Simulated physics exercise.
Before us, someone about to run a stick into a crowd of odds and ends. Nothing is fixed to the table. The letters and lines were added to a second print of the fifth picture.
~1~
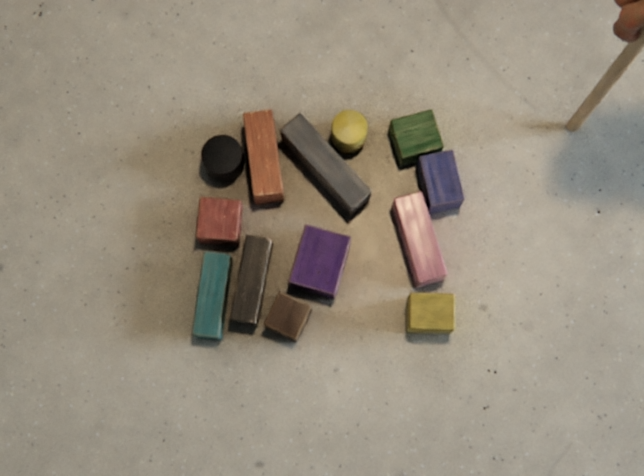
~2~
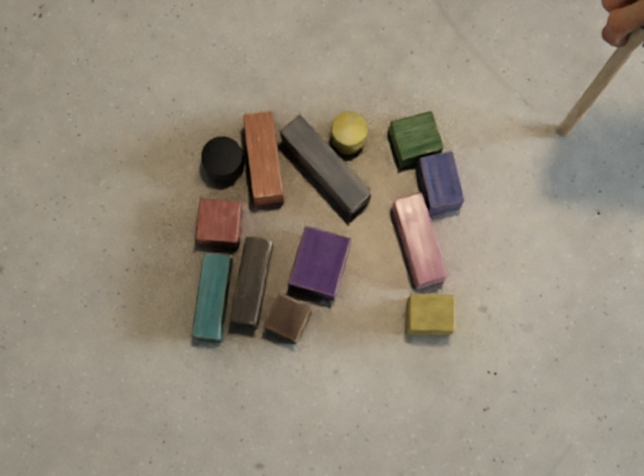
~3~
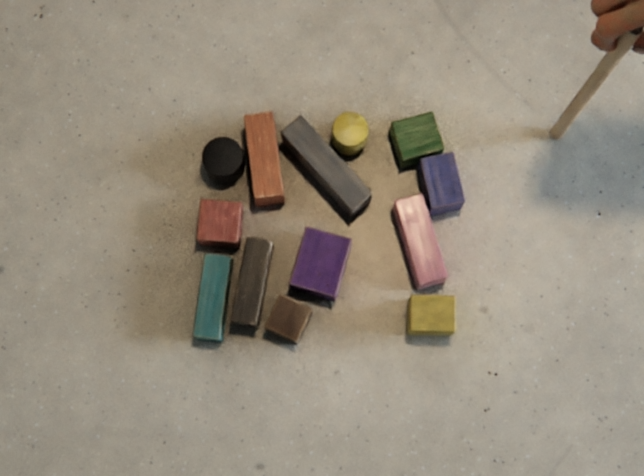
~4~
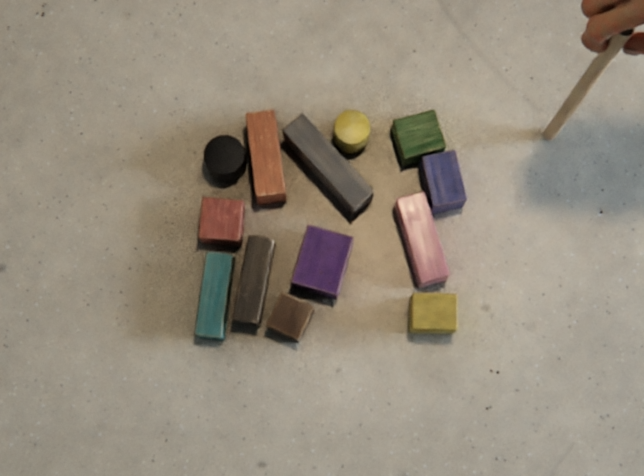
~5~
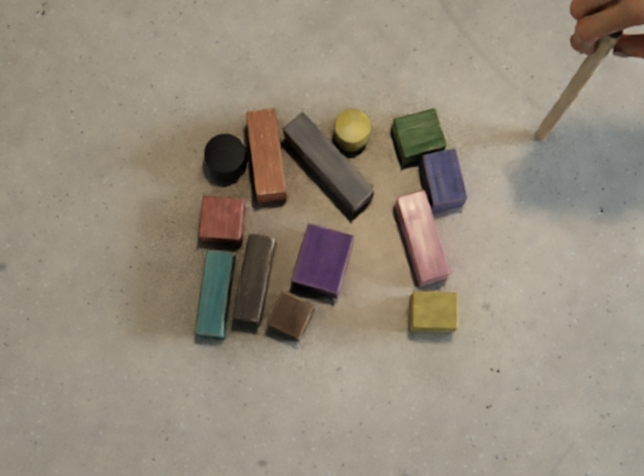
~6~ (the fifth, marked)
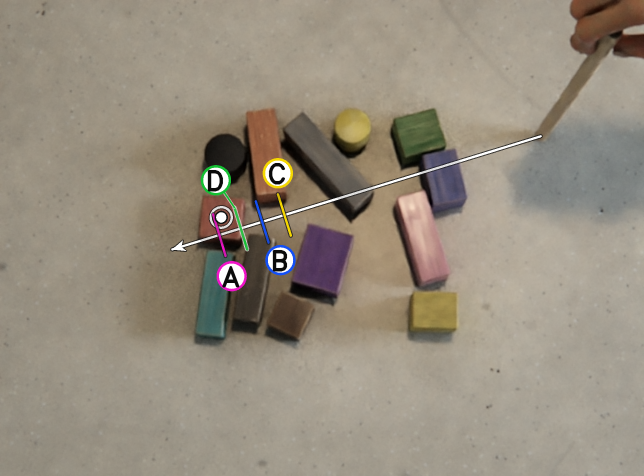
Hand at upper right moving a thin wooden stick slightly left beside scattered colored blocks and round pieces lying still on concrete.
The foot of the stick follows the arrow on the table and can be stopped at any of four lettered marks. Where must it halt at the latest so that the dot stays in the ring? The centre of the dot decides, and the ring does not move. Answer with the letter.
Stop at C.
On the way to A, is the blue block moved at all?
Yes.
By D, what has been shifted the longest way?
The grey bar has gone farthest.
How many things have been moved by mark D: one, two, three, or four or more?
Four or more.
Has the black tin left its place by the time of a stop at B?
By then, yes.
On the marked copy, A at (219, 235); B at (262, 222); C at (284, 215); D at (240, 229); the arrow from (541, 136) to (172, 250); the white dot at (222, 218).
Following C. Soon after the start, foot of the stick (449, 165); blue block (437, 183).
Later, foot of the stick (357, 193); blue block (395, 211); pink bar (405, 259).
In the end, foot of the stick (285, 216); blue block (395, 211); grey bar (277, 179); the dot is still in its ring.
As for the rest, A shifts the dotted thing to (185, 214); B shifts the dotted thing to (200, 216); D shifts the dotted thing to (189, 214).
